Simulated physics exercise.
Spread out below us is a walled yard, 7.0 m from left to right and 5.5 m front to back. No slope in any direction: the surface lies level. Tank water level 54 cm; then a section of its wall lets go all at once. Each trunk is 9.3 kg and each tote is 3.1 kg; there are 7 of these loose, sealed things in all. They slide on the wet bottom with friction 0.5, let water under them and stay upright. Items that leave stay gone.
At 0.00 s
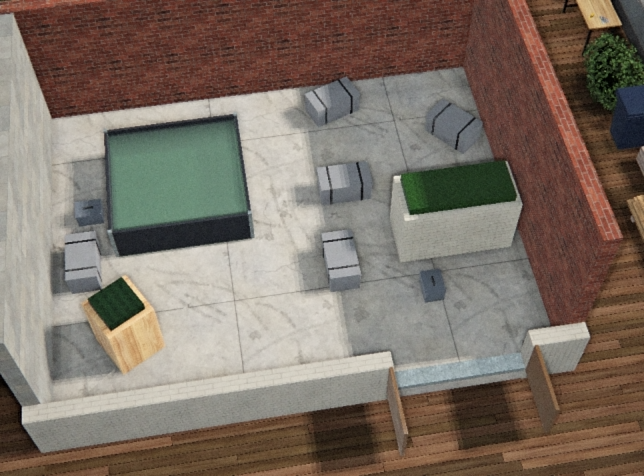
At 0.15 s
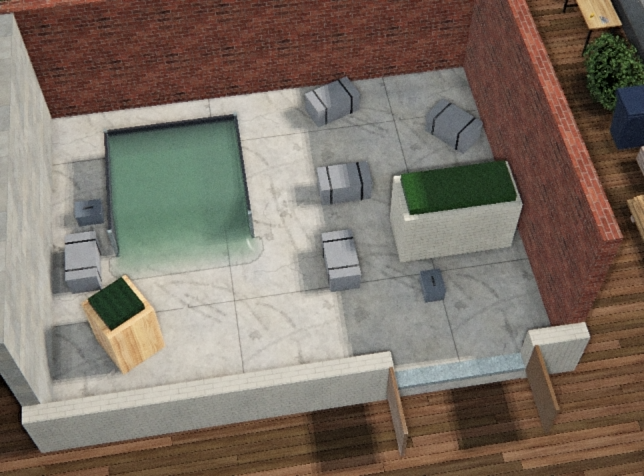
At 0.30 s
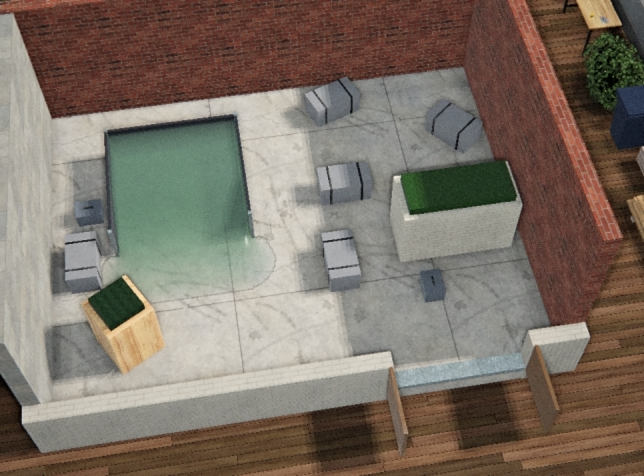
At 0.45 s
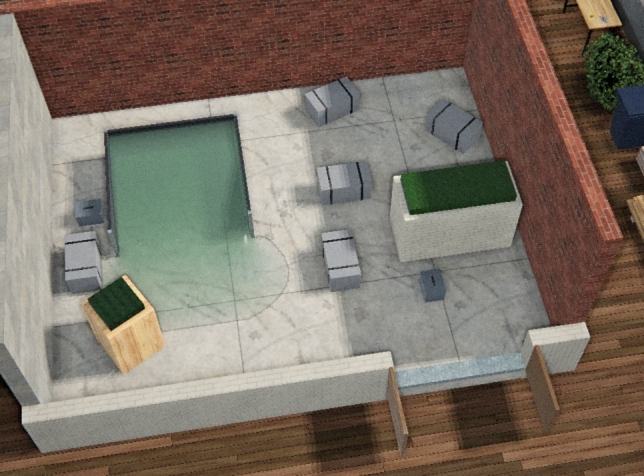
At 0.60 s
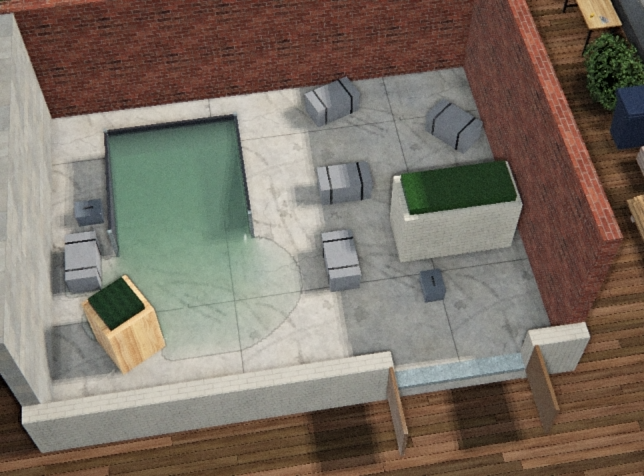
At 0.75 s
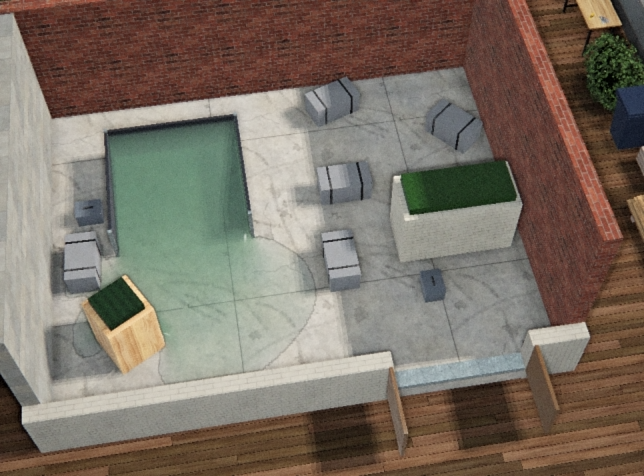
Green water spreads from the open front of a tank across the pale floor.
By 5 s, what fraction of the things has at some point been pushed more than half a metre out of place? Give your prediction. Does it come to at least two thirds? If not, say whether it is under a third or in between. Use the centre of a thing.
Expect the moved ones to number a third to two thirds.
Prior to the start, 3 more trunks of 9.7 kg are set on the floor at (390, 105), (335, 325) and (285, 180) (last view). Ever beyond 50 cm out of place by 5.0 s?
Below, above, below.
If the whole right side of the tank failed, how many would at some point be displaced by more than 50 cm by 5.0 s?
In that case the number is 5.
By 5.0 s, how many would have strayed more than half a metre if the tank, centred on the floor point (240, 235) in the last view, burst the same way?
Then the count would be 3.
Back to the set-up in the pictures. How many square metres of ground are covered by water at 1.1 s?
Some 12.0 m2 of it.
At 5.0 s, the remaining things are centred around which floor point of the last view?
Around (308, 175).
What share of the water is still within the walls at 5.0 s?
96 %.
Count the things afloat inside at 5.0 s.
That would be 3 of them.
After 1.1 s 0 of 7 are over 50 cm from their spots; 0 afloat.
After 2.2 s 0 of 7 are over 50 cm from their spots; 0 afloat.
After 3.5 s 1 of 7 are over 50 cm from their spots; 2 afloat.
After 5.0 s 4 of 7 are over 50 cm from their spots, and 4 have been at some point; 3 afloat.
